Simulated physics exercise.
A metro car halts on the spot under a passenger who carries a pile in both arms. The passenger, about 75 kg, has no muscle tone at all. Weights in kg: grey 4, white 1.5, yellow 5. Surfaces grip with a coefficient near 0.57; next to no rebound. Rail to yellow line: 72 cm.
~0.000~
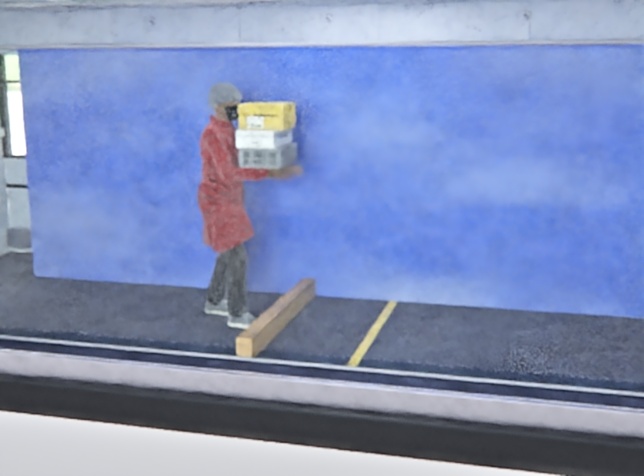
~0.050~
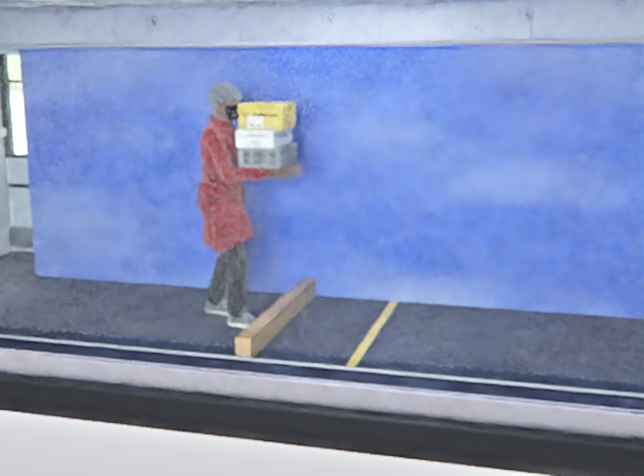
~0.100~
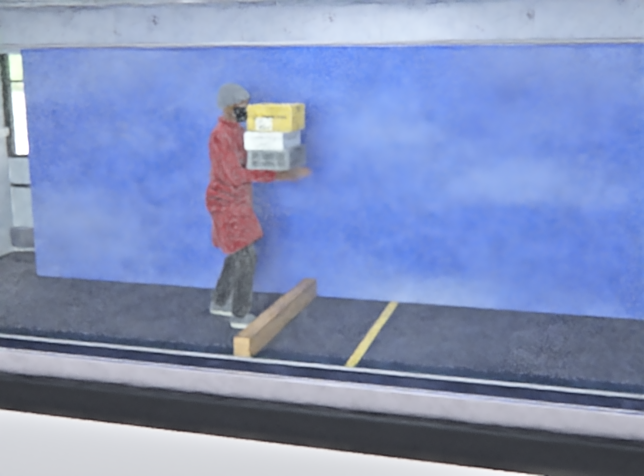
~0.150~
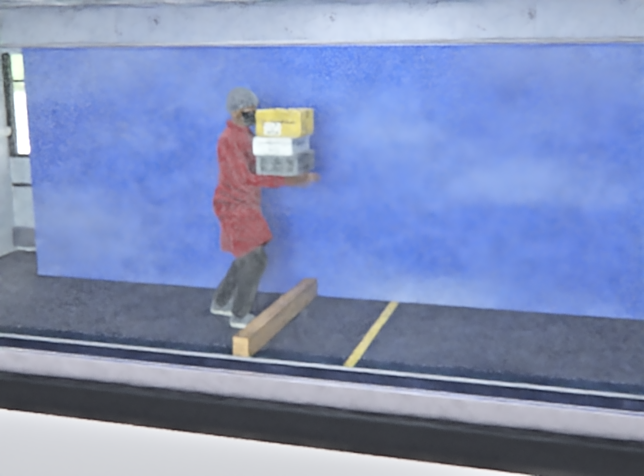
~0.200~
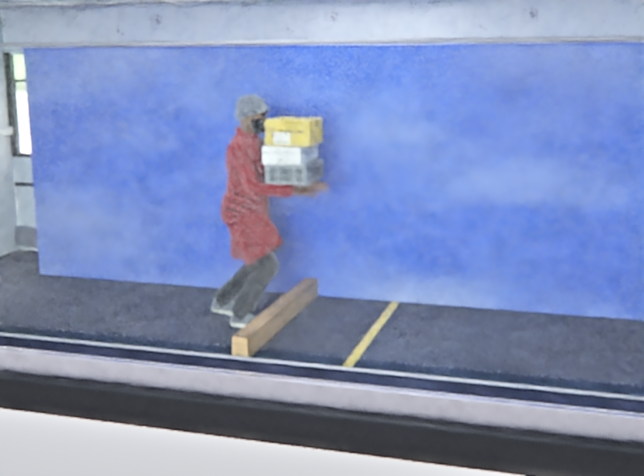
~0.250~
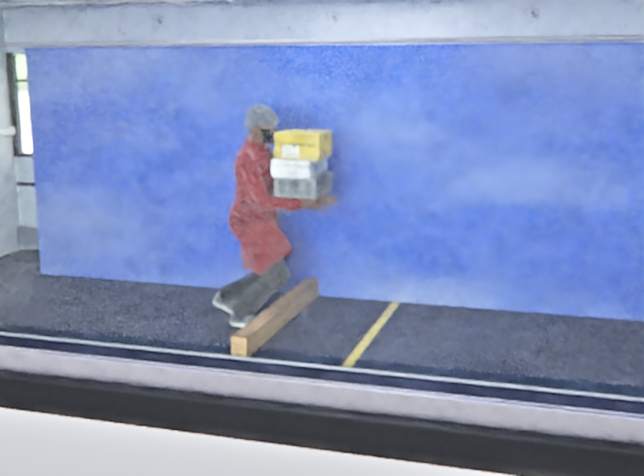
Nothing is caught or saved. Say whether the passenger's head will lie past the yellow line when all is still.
The passenger's head crosses the yellow line.
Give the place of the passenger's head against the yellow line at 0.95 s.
Some 20 cm past it.
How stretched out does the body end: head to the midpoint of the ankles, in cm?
About 100 cm.
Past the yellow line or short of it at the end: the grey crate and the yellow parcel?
Grey crate short, yellow parcel beyond.
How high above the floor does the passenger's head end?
Roughly 15 cm.
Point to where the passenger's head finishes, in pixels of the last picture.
Around (385, 330).
After 0.45 s the passenger's head is 46 cm short of the yellow line, near (307, 183) in the last picture's view; the white toolbox 25 cm short of the yellow line, tilted 20°.
After 0.65 s the passenger's head is 3 cm short of the yellow line, near (365, 272) in the last picture's view; the white toolbox 2 cm past the yellow line, tilted 25°.
After 0.95 s the passenger's head is 18 cm past the yellow line, near (388, 330) in the last picture's view; the white toolbox 14 cm past the yellow line, tilted 0°.
Final state at 2.5 s, grey crate stops short of the yellow line; white toolbox crosses the yellow line; yellow parcel crosses the yellow line; passenger's head crosses the yellow line.
